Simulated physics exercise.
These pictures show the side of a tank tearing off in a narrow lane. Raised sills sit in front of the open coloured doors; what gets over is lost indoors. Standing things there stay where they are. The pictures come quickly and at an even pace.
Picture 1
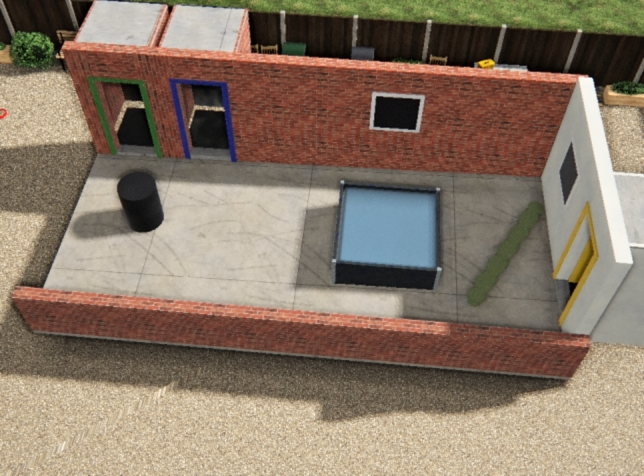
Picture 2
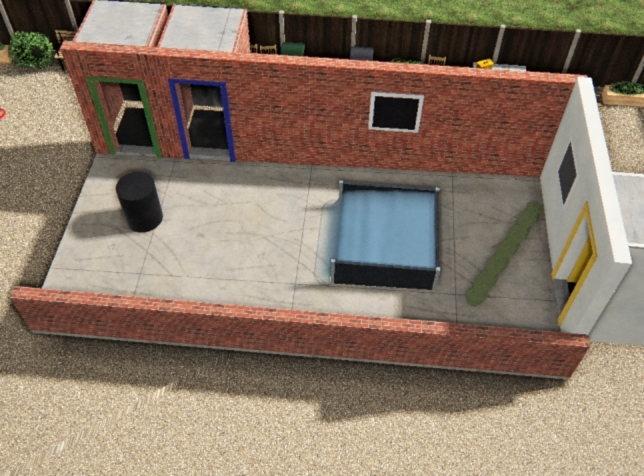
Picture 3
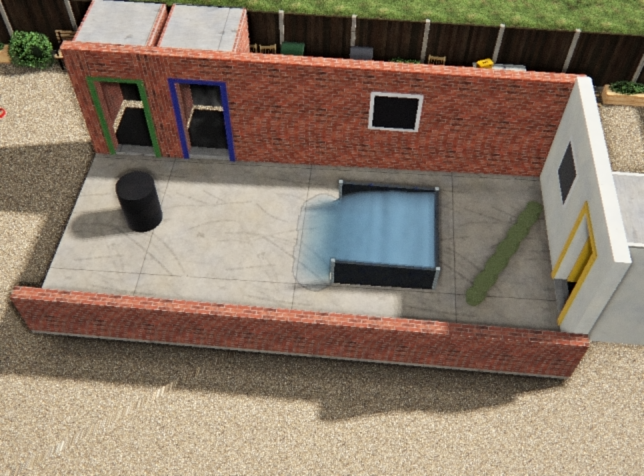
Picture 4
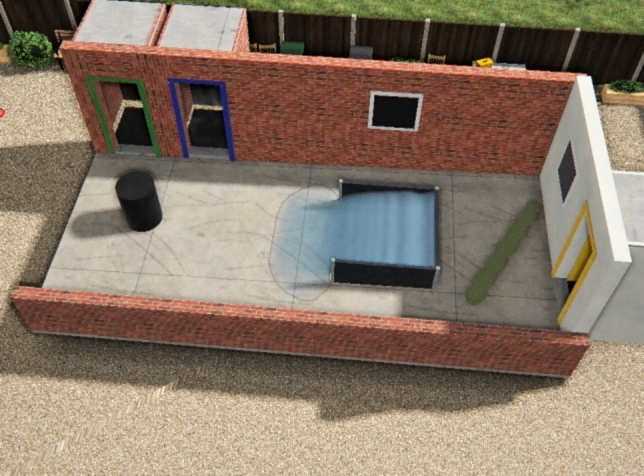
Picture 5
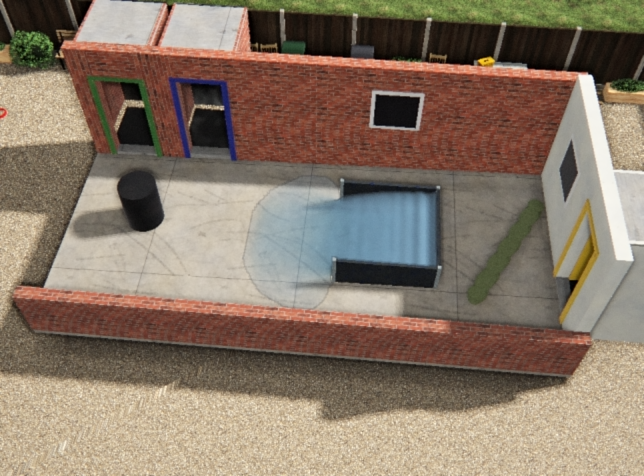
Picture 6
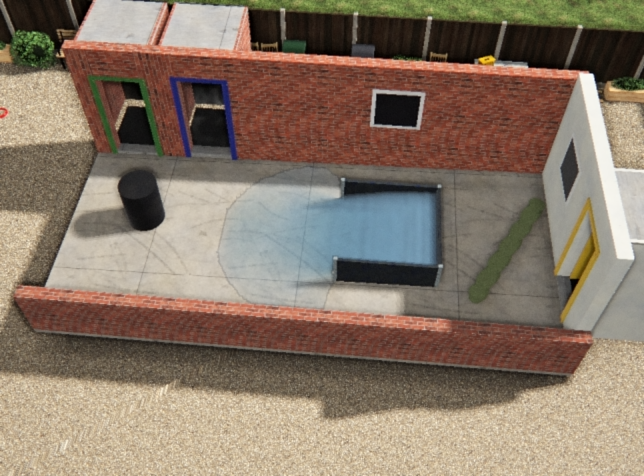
Square tank of blue water losing its left side, the water pouring out and spreading leftward across the grey floor between brick walls.
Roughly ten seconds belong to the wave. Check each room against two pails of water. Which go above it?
My prediction: The yellow door will not top two buckets. The green door will top two buckets. The blue door will not top two buckets.
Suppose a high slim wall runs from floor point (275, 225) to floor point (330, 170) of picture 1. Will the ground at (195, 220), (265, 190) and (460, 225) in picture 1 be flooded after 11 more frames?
Taking them in order, I'd say soaked, parched and parched.
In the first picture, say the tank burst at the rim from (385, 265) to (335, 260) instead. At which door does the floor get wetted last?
Last comes the blue door.
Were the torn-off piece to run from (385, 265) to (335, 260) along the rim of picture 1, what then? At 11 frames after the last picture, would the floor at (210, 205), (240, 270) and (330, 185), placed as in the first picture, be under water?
In the order given: Untouched, swamped and untouched.
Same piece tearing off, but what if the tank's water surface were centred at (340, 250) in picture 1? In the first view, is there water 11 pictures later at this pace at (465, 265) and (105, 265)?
Bone-dry, soaked.
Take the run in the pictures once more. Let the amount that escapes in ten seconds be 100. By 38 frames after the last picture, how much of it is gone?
Around 75 %.
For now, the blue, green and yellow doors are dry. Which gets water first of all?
Answer: The blue door.
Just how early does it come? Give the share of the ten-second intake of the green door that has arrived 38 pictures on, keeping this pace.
Near 100 per cent, give or take.
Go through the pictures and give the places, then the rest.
Still water in the open tank at (388, 227), in the first picture.
Water pours out at (338, 234) and has run to (337, 202), in the second picture.
The front is at (323, 196), out from the gap at (338, 235), in the third picture.
The front is at (306, 191), out from the gap at (338, 235), in the fourth picture.
The front is at (269, 197), out from the gap at (339, 235), in the fifth picture.
The front is at (232, 210), out from the gap at (340, 234), in the sixth picture.
A moment on, water covers 40 % of the floor; the yellow door not reached, the green door not reached, the blue door not reached.
Next, water covers 55 % of the floor; the yellow door not reached, the green door wet at the sill, nothing in, the blue door wet at the sill, nothing in.
Then, water covers 55 % of the floor; the yellow door not reached, the green door under two buckets in, the blue door wet at the sill, nothing in.
Later, water covers 50 % of the floor; the yellow door not reached, the green door over two buckets in, the blue door wet at the sill, nothing in.
In the end, water covers 15 % of the floor; the yellow door not reached, the green door over two buckets in, the blue door wet at the sill, nothing in.
